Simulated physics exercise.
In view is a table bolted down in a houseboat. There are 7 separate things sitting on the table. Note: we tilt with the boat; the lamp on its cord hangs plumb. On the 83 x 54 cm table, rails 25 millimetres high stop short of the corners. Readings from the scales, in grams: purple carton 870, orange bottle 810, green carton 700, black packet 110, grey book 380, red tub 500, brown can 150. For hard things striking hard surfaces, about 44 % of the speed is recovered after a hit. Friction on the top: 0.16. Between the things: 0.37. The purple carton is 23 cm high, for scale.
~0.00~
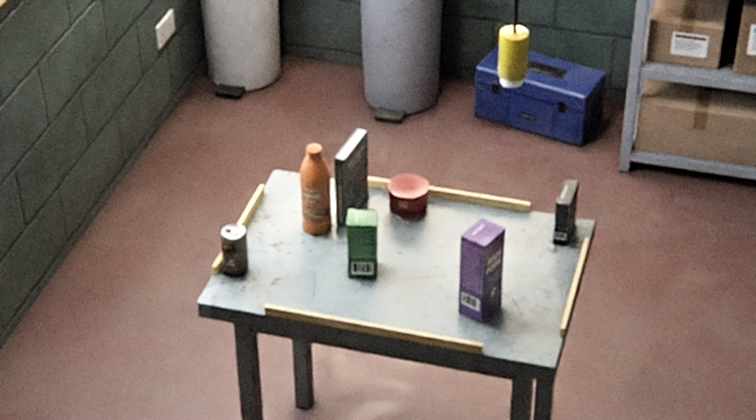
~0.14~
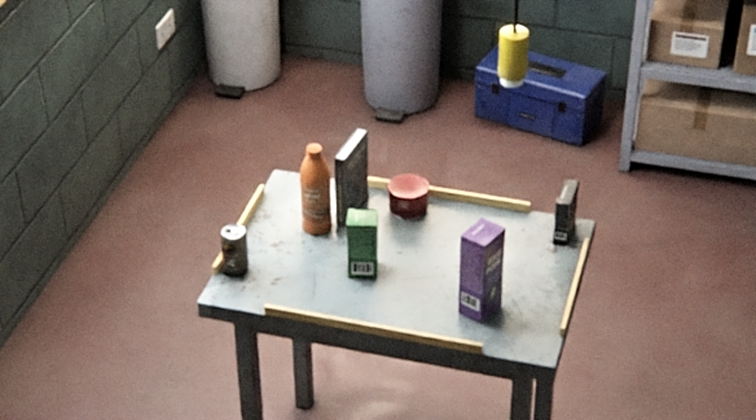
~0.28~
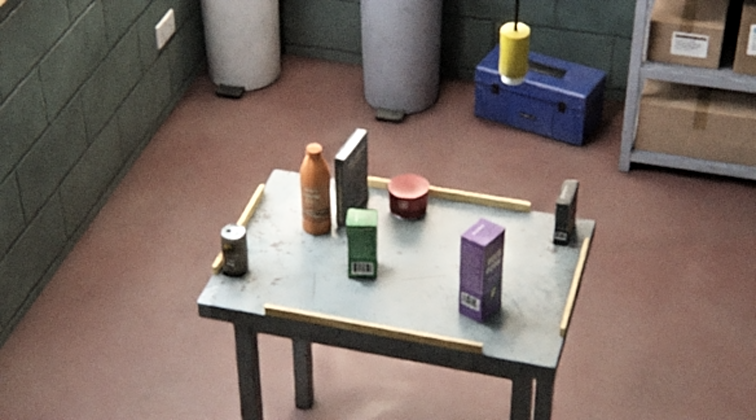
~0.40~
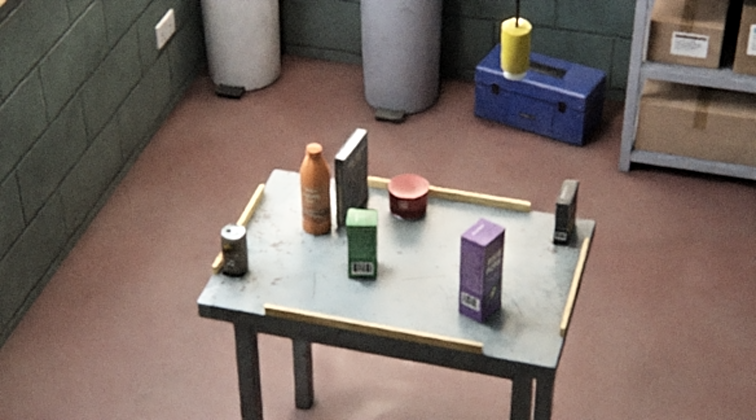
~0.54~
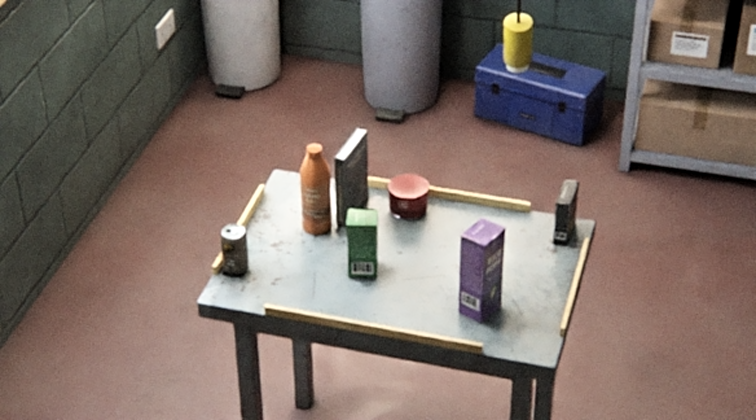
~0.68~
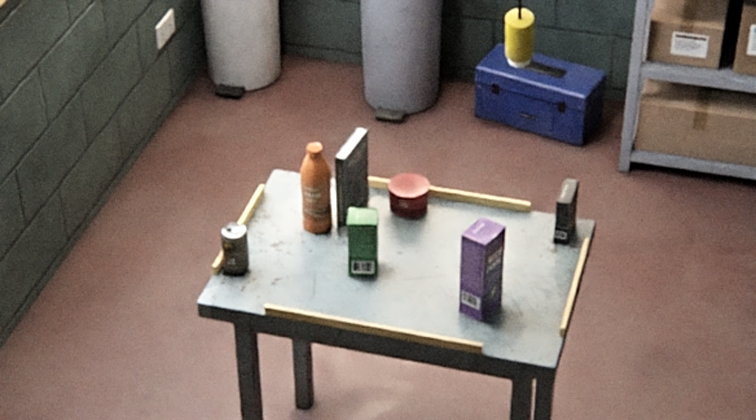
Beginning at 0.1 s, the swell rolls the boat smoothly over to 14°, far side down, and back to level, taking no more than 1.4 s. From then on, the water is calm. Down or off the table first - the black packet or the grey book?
It is the former one.
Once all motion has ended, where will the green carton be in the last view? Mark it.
You'll see it about at (382, 203) in the last picture.
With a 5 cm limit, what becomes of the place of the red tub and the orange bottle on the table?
First the red tub: It stays in position; then the orange bottle: It departs its position.
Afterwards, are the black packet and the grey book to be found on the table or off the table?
The black packet winds up out of bounds; the grey book stays within bounds.
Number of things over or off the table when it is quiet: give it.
That makes 1.
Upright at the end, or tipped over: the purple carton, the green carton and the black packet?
In the last frame the purple carton remains up, the green carton remains up and the black packet does not stay up.
After 1.08 s, boat heeled 9°, far side down; black packet now off the table; grey book moved 4 cm near (356, 169); purple carton moved 9 cm.
After 1.38 s, boat heeled 1°, far side down; grey book moved 4 cm near (356, 170); orange bottle moved 16 cm; green carton moved 16 cm.
In the end (2.0 s), off the table, black packet; not toppled but over 5 cm from the start, purple carton, orange bottle, green carton and brown can; the other 2 under 5 cm from the start. At the end, from the last picture's camera, grey book near (356, 170). Black packet went at 1.04 s; grey book was never lost.
